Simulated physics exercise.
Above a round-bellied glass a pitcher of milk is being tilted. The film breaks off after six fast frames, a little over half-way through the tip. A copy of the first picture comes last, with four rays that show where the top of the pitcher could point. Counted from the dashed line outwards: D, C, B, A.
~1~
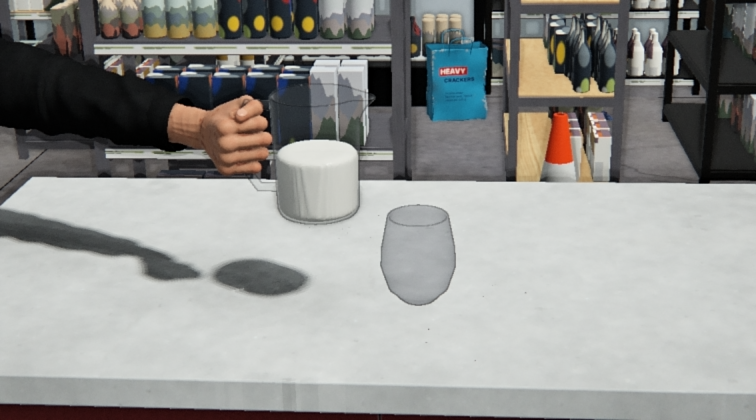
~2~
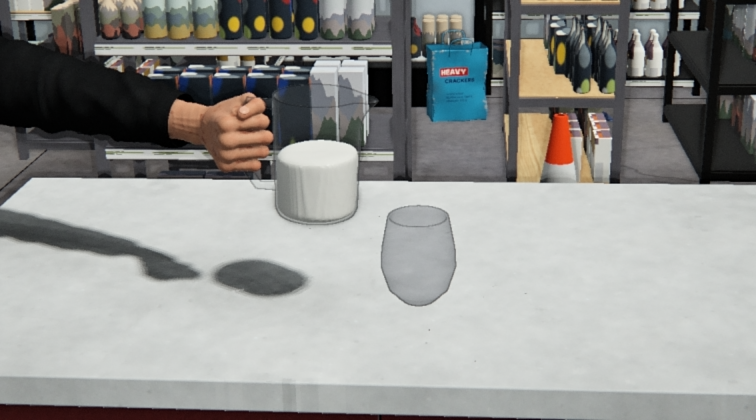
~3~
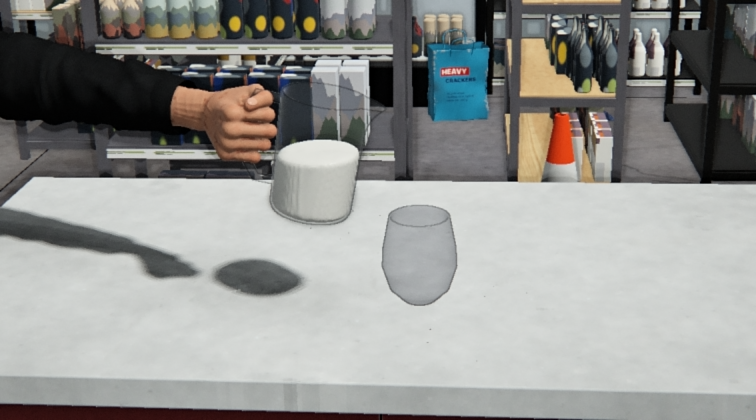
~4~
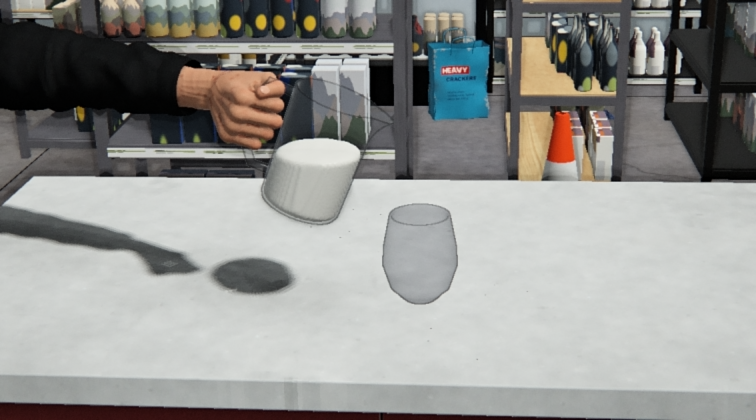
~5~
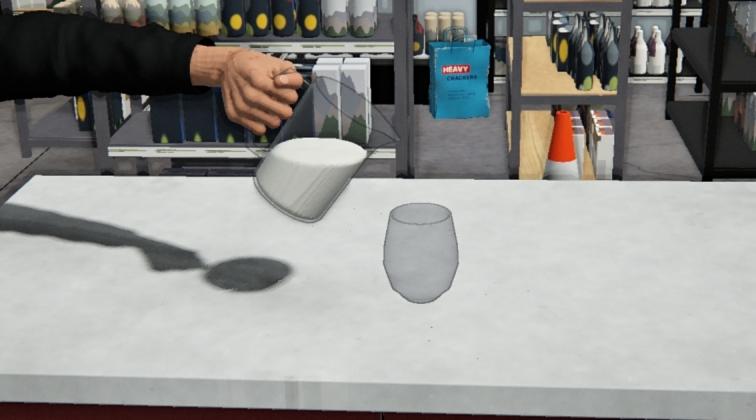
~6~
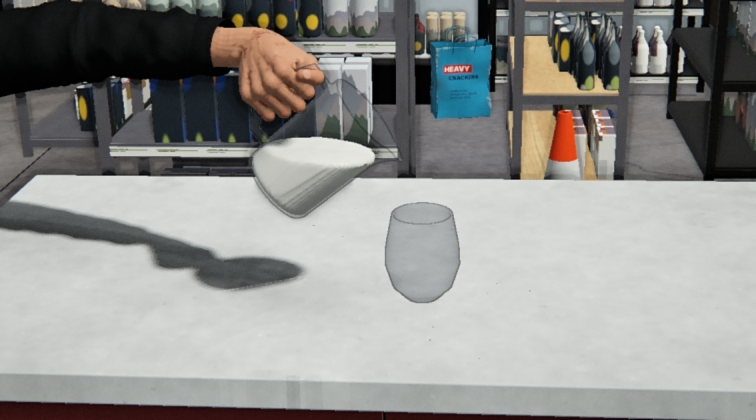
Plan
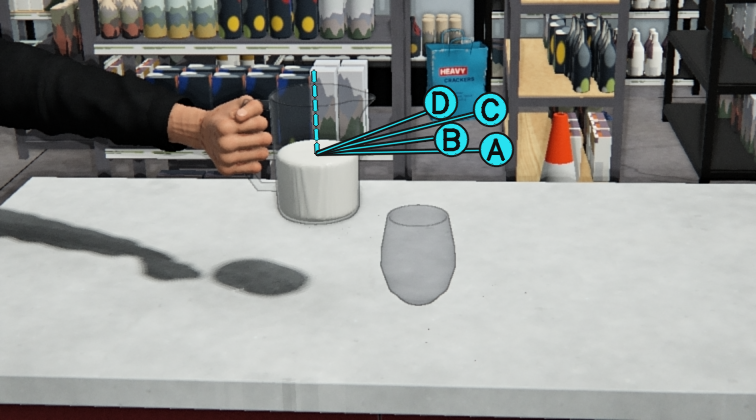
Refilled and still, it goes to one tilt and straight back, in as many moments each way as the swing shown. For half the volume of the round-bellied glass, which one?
Use tilt C.
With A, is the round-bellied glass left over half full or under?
Over.
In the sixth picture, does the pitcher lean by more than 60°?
No, it does not.
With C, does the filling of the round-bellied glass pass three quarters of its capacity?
No.
On the marked copy, A at (479, 150); B at (433, 138); C at (474, 114); D at (426, 112).
For tilt A, the round-bellied glass ends with about 77 % of what it can hold; 6 % of the milk is spilt.
For tilt B, the round-bellied glass ends with about 65 % of what it can hold.
For tilt C, the round-bellied glass ends with about 49 % of what it can hold.
For tilt D, the round-bellied glass ends with about 32 % of what it can hold.
